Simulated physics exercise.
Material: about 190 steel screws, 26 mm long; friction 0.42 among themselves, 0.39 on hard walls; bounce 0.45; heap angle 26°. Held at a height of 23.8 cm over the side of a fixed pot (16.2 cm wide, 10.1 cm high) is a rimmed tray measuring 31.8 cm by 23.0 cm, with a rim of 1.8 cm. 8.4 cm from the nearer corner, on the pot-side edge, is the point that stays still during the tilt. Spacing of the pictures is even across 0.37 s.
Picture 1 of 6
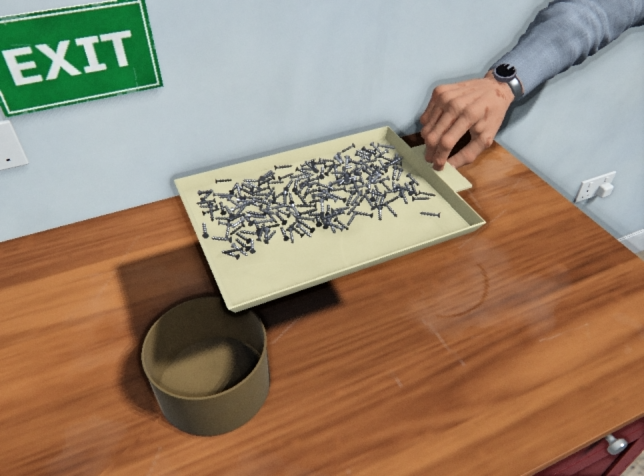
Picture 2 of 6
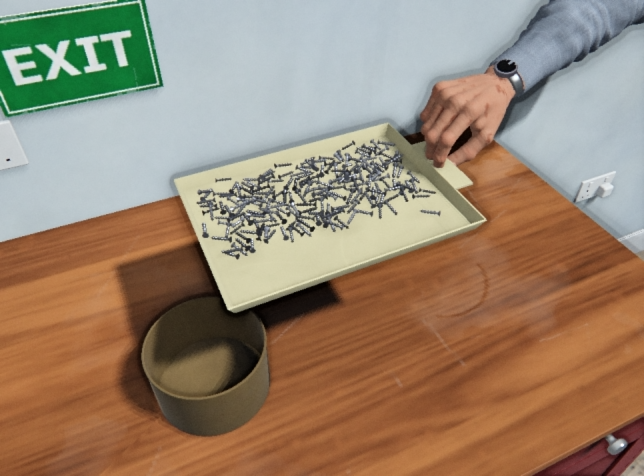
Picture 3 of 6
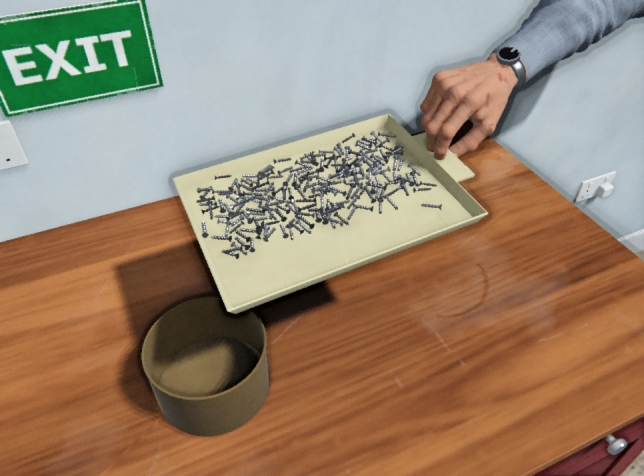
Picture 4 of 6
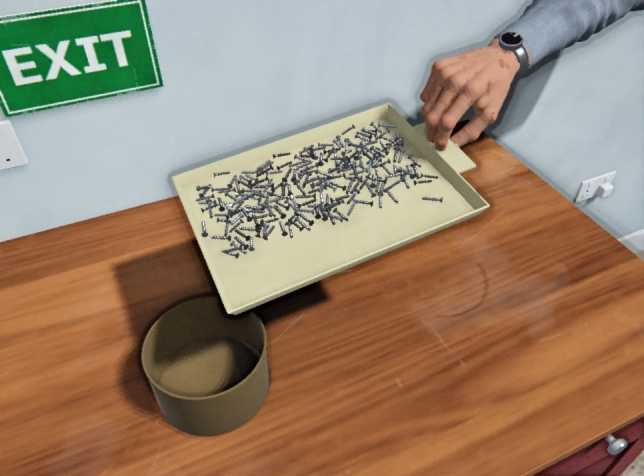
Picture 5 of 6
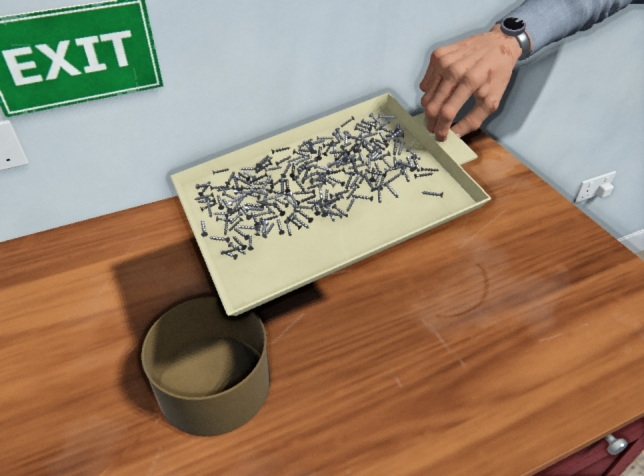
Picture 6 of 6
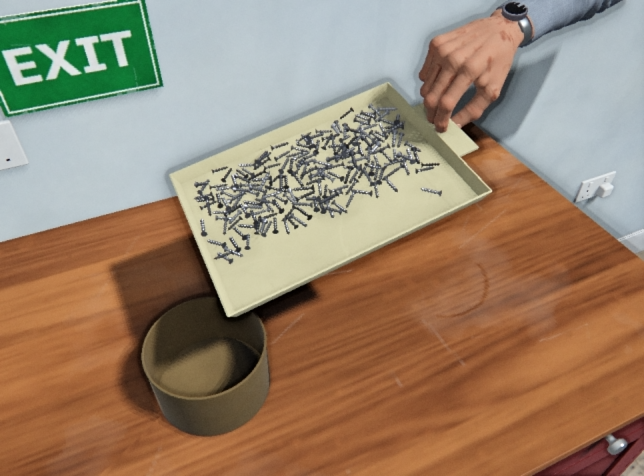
A hand at the right slowly raised its end of a cream tray covered with small steel screws, slanting it down toward the left above a round, brownish pot, while the screws barely shifted.
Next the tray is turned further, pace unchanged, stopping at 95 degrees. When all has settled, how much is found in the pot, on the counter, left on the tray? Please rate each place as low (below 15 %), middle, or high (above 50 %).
Pot: High, counter: Middle, left on the tray: Low.
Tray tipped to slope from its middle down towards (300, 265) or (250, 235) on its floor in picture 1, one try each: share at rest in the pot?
First try: About 40 percent; second try: About 60 percent.
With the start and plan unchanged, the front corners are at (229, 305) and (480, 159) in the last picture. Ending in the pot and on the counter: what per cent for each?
Split: Pot = 60, counter = 40.
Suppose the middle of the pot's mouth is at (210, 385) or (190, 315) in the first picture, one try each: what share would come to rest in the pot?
90 % and 25 %.
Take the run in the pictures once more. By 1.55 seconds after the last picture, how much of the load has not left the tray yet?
Load share: Around 40%.
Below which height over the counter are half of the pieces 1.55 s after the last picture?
Roughly 14 centimetres, more or less.
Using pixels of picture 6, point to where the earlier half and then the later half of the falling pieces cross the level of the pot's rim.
Early: About (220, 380); late: About (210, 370).
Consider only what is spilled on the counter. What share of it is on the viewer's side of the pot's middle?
100 %.
Then, 0.93 s after the last picture, tilt 51 degrees; the tray holds 80 %, the pot 5 %.
Then, 1.55 s after the last picture, tilt 76 degrees; the tray holds 40 %, the pot 25 %.
Then, 2.22 s after the last picture, tilt 95 degrees; the tray holds 0 %, the pot 65 %.
In the end, pot 65 %, counter 35 %, tray 0 %.
